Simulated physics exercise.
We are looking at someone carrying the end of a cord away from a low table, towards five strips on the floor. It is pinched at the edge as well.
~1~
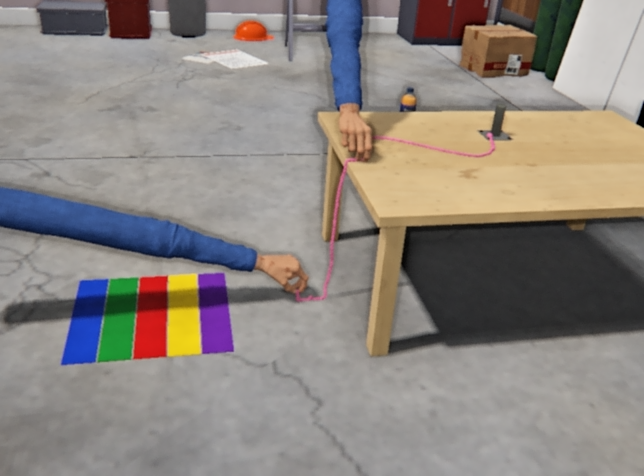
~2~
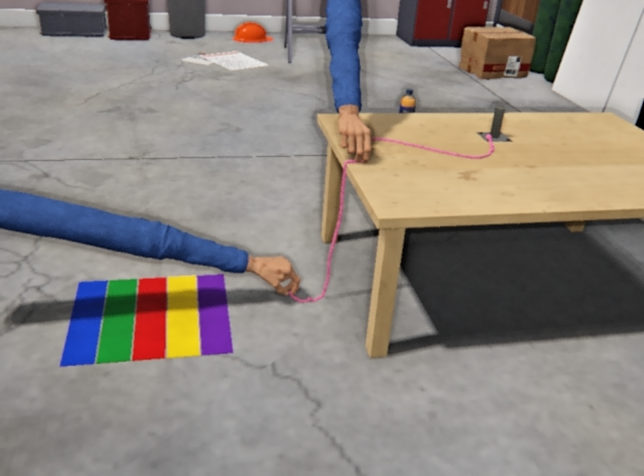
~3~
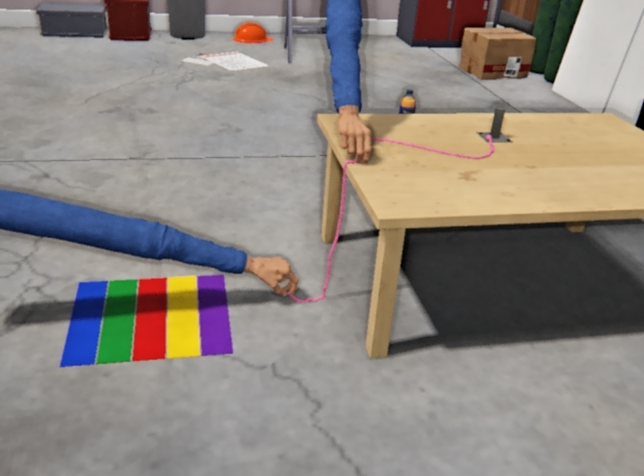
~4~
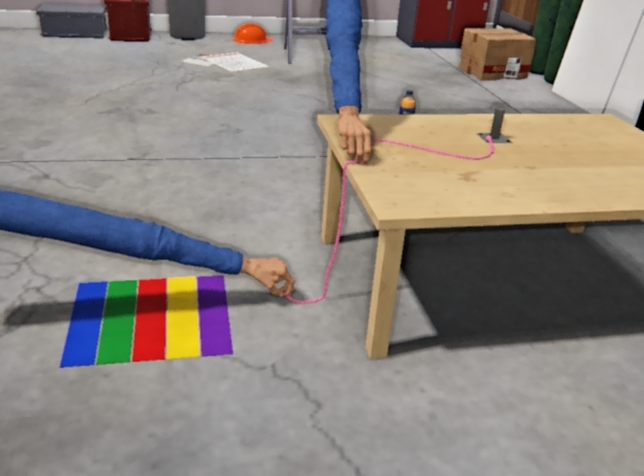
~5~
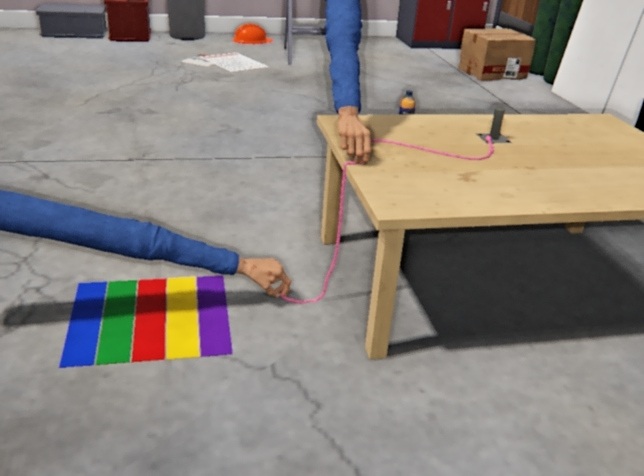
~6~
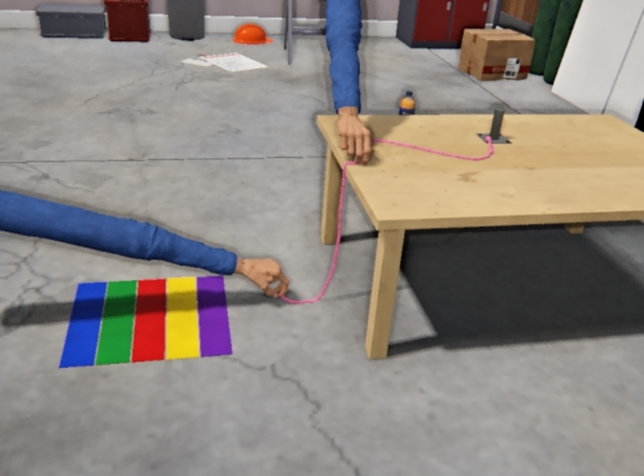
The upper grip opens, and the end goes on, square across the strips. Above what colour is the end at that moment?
The end stops over the blue strip.
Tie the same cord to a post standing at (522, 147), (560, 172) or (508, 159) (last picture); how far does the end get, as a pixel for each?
The places are (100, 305), (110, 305) and (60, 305).
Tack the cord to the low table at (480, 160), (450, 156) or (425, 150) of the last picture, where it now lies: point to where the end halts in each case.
Try by try, around (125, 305), (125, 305) and (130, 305).
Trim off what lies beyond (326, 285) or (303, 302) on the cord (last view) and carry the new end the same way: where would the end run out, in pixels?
In that order: (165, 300) and (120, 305).
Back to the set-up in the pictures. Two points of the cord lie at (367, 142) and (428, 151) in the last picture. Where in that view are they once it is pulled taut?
Near (328, 165) and (388, 150).
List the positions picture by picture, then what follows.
The first picture shows end (298, 290); purple (217, 336); yellow (184, 339); red (150, 341); green (116, 344); blue (81, 346).
The second picture shows end (290, 292); cord through (493, 149) (445, 153) (379, 139) (360, 161) (340, 219) (327, 282).
The third picture shows end (288, 293).
The fourth picture shows end (284, 293); cord through (493, 150) (445, 154) (379, 141) (360, 163) (341, 220) (326, 283).
The fifth picture shows end (281, 294).
The sixth picture shows end (279, 294); cord through (493, 150) (444, 154) (378, 141) (360, 163) (340, 220) (327, 283).
Early on, end near (134, 303); over red.
Midway, end near (99, 305); over blue.
At the end of the slack, end near (79, 306); over blue. It gets as far as the blue strip.
